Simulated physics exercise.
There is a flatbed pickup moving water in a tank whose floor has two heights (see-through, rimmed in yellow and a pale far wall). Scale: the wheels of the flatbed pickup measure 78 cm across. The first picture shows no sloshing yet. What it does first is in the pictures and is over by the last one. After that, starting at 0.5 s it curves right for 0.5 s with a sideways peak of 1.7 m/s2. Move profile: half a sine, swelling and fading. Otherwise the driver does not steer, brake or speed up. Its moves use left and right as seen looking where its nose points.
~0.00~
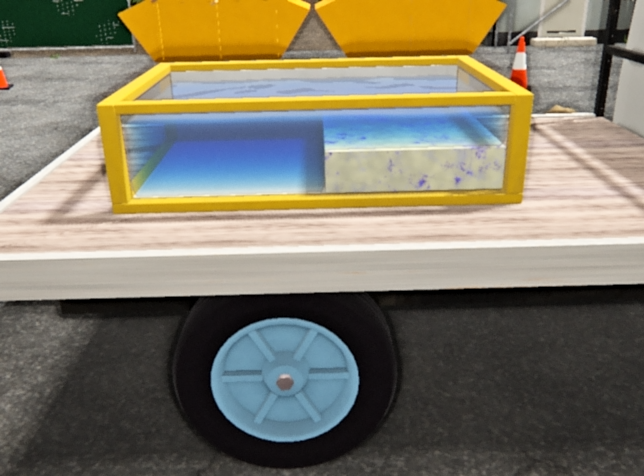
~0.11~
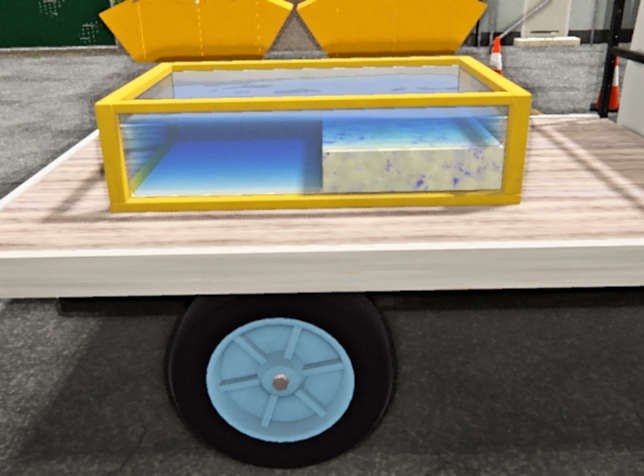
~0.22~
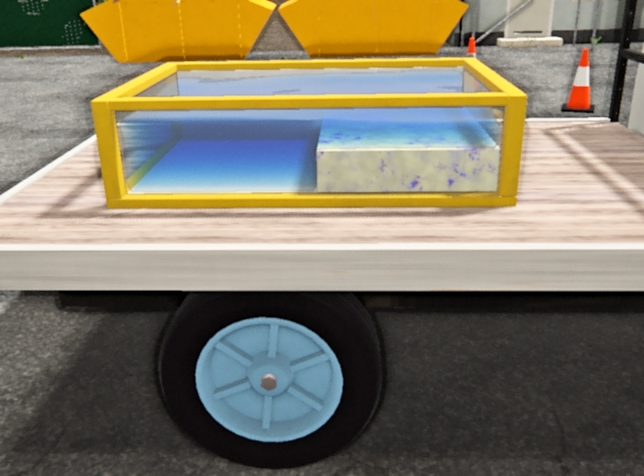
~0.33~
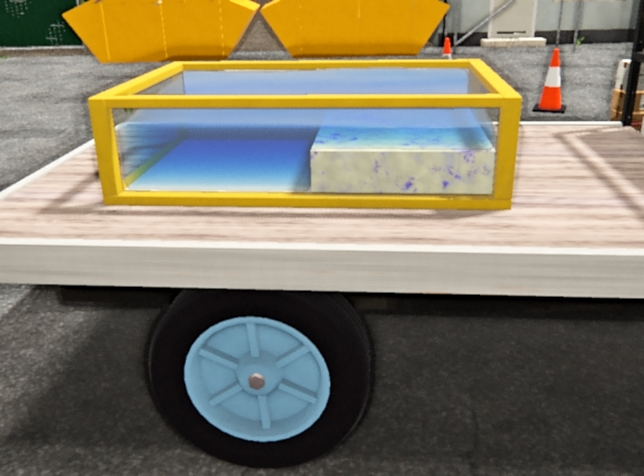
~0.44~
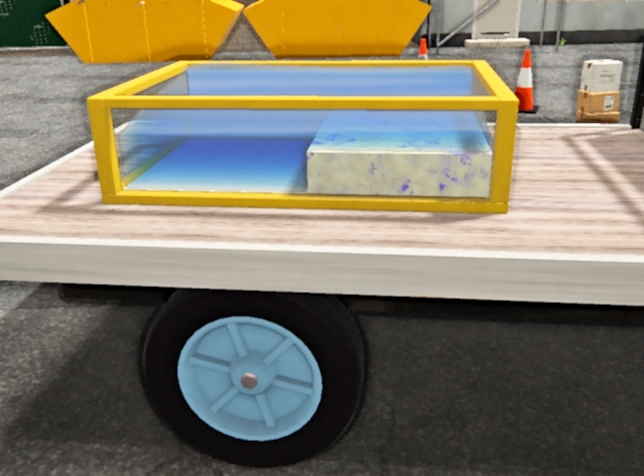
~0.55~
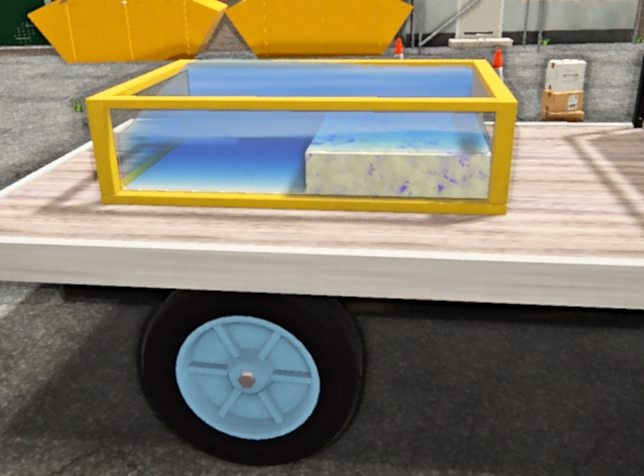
Yellow-rimmed clear water tank riding on a flatbed pickup, the water tilting up towards the far side as the background slides left.
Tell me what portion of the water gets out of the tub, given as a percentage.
A portion of about 2 per cent gets out.
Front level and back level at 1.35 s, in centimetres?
At the front the surface is at 32 cm, while at the back it is at 28 cm.
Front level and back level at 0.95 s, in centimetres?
Close to 28 cm at the front end and 30 cm at the back end.
After 0.95 s front 28 cm, middle 29 cm, back 29 cm above the lowest part of the floor; no loss so far.
After 1.35 s front 31 cm, middle 29 cm, back 28 cm above the lowest part of the floor; the loss stands at 1 per cent, over the far side.
After 1.85 s front 30 cm, middle 28 cm, back 27 cm above the lowest part of the floor; the loss stands at 1 per cent, over the far side.
After 3.98 s the loss stands at 2 per cent, over the far side, 5 of 265 litres.
